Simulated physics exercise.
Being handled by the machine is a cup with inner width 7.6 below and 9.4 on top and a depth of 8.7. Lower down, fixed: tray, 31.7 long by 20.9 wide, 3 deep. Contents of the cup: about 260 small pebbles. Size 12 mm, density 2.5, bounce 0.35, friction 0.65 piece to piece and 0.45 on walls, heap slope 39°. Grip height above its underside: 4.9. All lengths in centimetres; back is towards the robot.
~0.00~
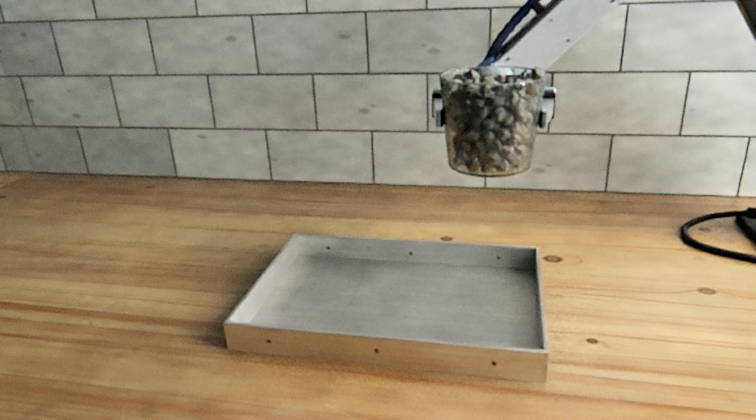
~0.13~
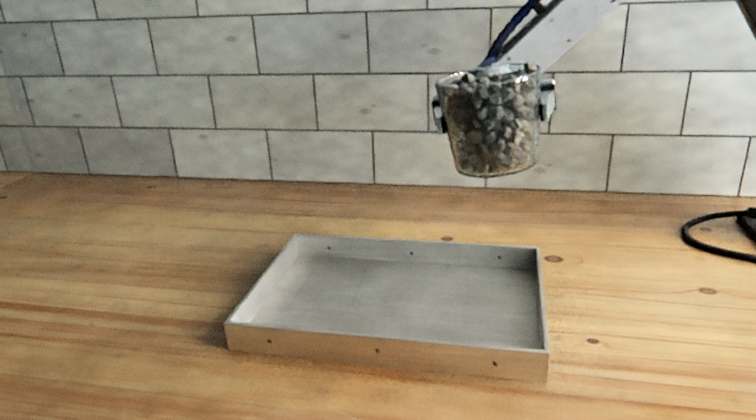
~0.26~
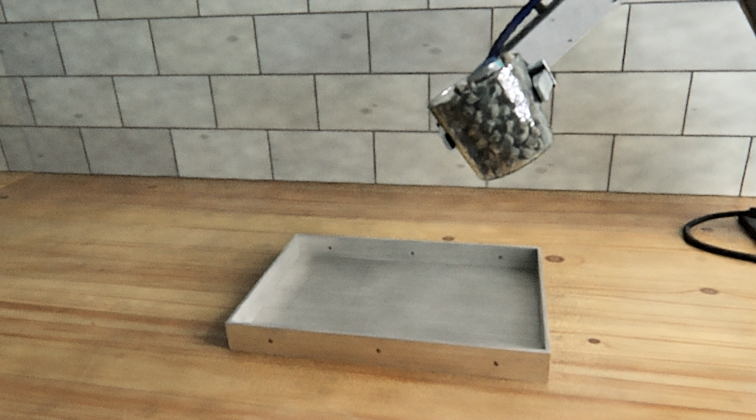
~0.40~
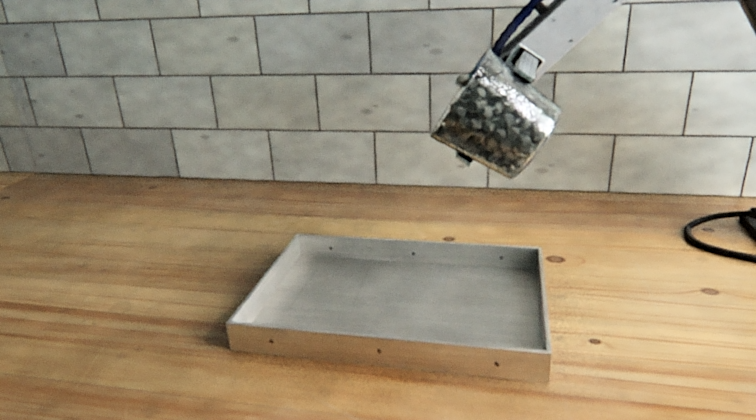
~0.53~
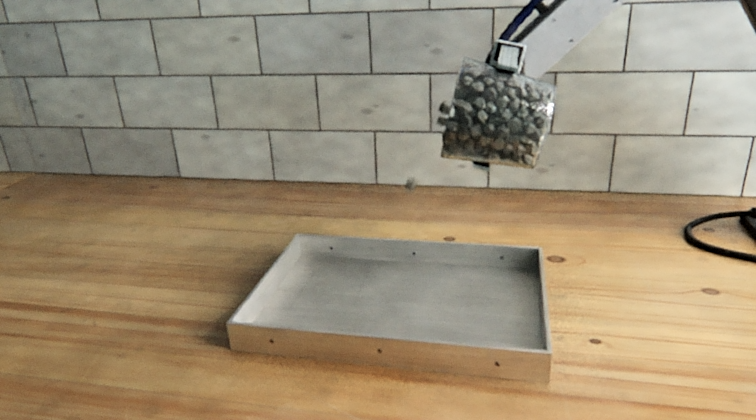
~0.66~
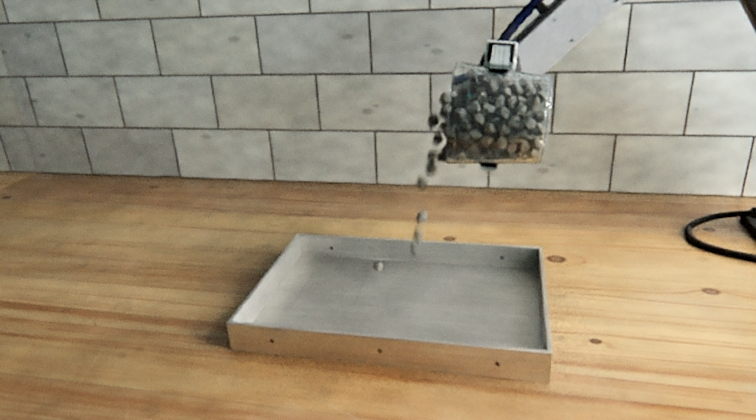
A clear cup packed with small grey pebbles, held by a robot arm above a shallow tray, tilted to the left until nearly on its side, and a few pebbles dropped toward the tray.
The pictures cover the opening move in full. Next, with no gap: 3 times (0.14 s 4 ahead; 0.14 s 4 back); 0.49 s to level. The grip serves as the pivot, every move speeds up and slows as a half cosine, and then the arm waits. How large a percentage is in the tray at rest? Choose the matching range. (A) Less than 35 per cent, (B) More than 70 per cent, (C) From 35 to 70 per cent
The answer is B.
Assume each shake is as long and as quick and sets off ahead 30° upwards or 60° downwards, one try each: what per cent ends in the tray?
It comes to around 95 per cent on the first try and around 45 per cent on the second.
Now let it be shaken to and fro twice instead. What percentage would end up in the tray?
It would be near 80 per cent.
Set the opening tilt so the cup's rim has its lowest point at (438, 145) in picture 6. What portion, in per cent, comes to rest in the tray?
50 percent or so.
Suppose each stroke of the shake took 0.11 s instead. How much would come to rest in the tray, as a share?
Roughly 95 percent then.
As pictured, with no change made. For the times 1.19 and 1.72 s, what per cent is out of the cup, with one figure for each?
Taking the two times in order, I'd say 70 and then 90 per cent.
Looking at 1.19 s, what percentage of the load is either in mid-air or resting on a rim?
I'd put it near 12 per cent.
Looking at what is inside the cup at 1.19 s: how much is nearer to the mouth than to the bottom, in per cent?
My estimate is near 85 per cent.
After 1.19 s, tilted 86° forward, highest piece 22 above the table; 150 in the tray, 75 in the cup, 32 in flight or on a rim.
After 1.72 s, tilted 49° forward, highest piece 22 above the table; 228 in the tray, 29 in the cup.
After 2.19 s, level, highest piece 23 above the table; 228 in the tray, 29 in the cup.
After 3.24 s, level, highest piece 23 above the table; 228 in the tray, 29 in the cup.
At rest, 228 in the tray, 29 in the cup. That is 89 % in the tray.
